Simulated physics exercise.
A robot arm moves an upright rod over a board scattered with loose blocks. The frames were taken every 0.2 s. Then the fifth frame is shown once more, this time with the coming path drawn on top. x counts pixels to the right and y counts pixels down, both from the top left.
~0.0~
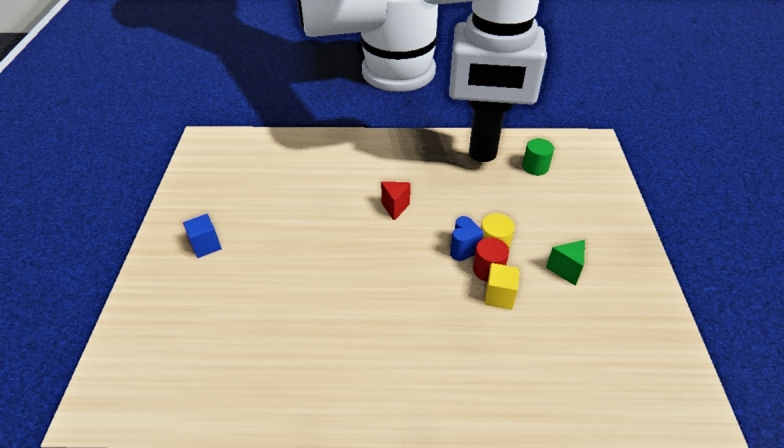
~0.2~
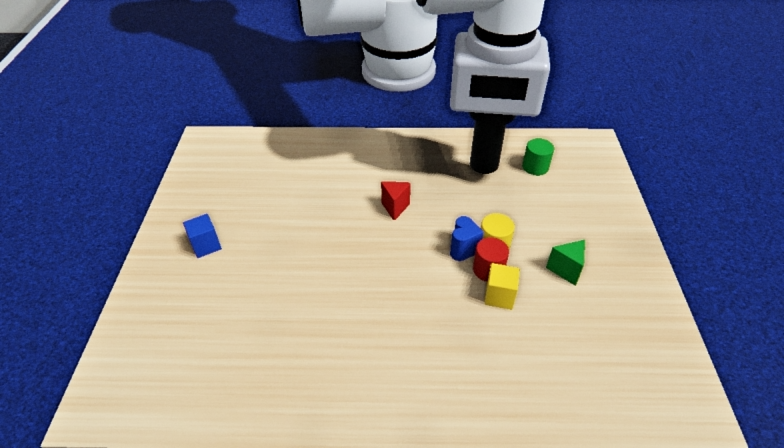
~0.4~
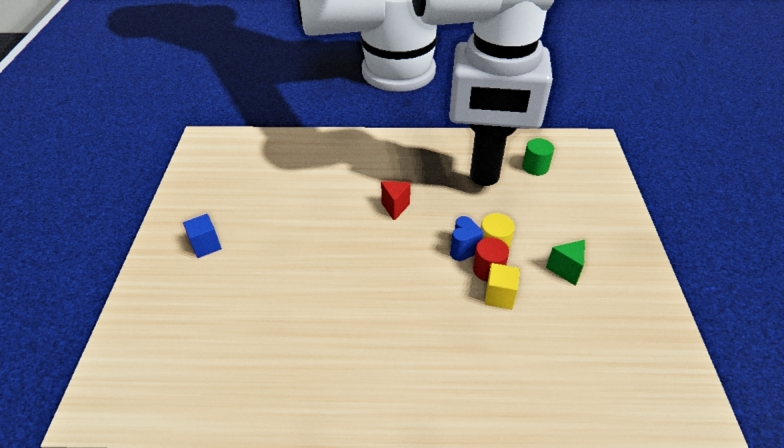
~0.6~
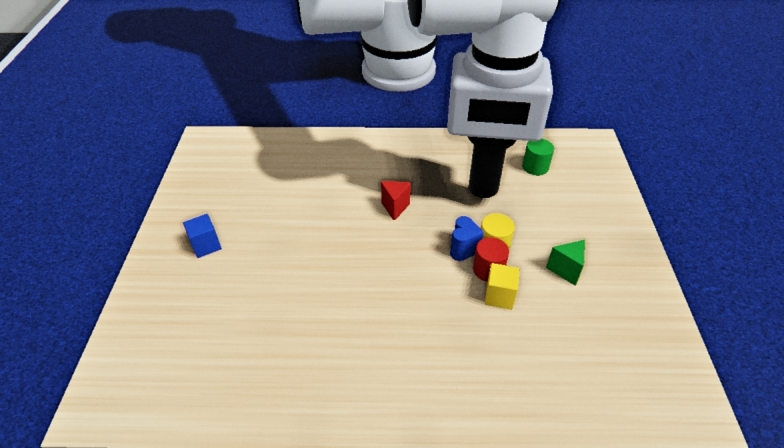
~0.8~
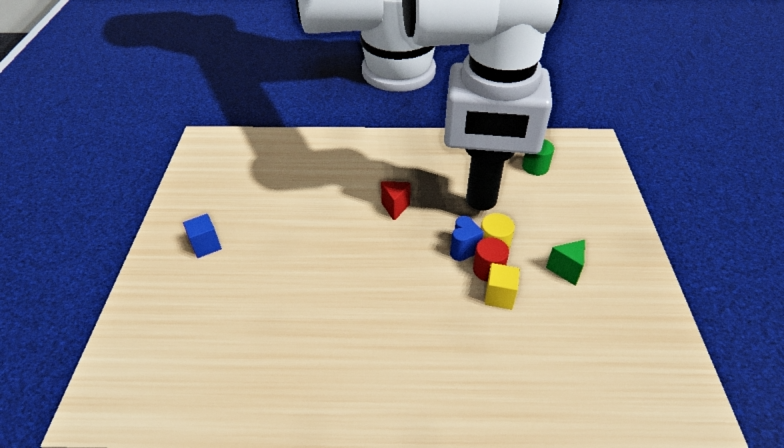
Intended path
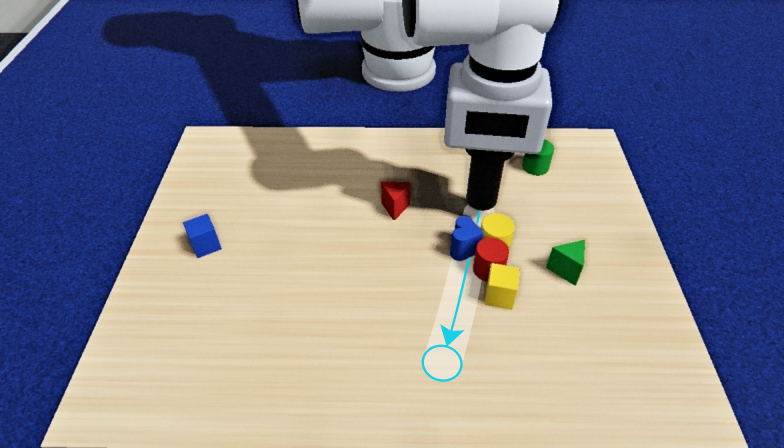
On a light wooden board over a blue floor, a robot arm slid its black upright rod slowly forward toward a cluster of blue, red and yellow blocks, and none of the blocks moved.
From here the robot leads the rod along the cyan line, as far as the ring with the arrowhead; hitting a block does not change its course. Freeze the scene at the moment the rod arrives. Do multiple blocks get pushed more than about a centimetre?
In short: Yes.
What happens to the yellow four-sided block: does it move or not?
Moved.
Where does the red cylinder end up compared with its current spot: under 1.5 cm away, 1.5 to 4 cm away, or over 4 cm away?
Distance: 1.5 to 4 cm.
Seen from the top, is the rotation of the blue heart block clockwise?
That would be a yes.
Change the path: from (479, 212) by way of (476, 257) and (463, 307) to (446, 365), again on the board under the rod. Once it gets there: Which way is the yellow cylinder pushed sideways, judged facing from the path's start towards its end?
It's set to shift left.
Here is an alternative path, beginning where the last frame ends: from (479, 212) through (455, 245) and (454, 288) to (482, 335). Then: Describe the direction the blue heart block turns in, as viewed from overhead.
It turns round anticlockwise.
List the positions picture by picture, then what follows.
Tip of the rod at (483, 154), middles of tops, blue heart block at (466, 228), red cylinder at (493, 249), yellow cylinder at (498, 224), yellow four-sided block at (504, 276), in the first frame.
Rod at (484, 165), nothing pushed, in the second frame.
Rod at (484, 177), nothing pushed, in the third frame.
Rod at (483, 188), nothing pushed, in the fourth frame.
Rod at (481, 200), blue heart block at (466, 228), red cylinder at (493, 249), yellow cylinder at (498, 224), yellow four-sided block at (504, 276), in the fifth frame.
The line goes from (479, 212) directly to (442, 363).
The first path, step by step. One third of the way, rod at (471, 243); blue heart block at (457, 255); red cylinder at (501, 261); yellow cylinder at (508, 237); yellow four-sided block at (503, 288), turned 25° anticlockwise.
Two thirds of the way, rod at (460, 293); blue heart block at (437, 305); red cylinder at (502, 264); yellow cylinder at (507, 236); yellow four-sided block at (505, 289), turned 15° anticlockwise.
At the end, rod at (443, 352); blue heart block at (408, 341), turned 50° clockwise; red cylinder at (502, 264); yellow cylinder at (507, 236); yellow four-sided block at (505, 289), turned 15° anticlockwise.
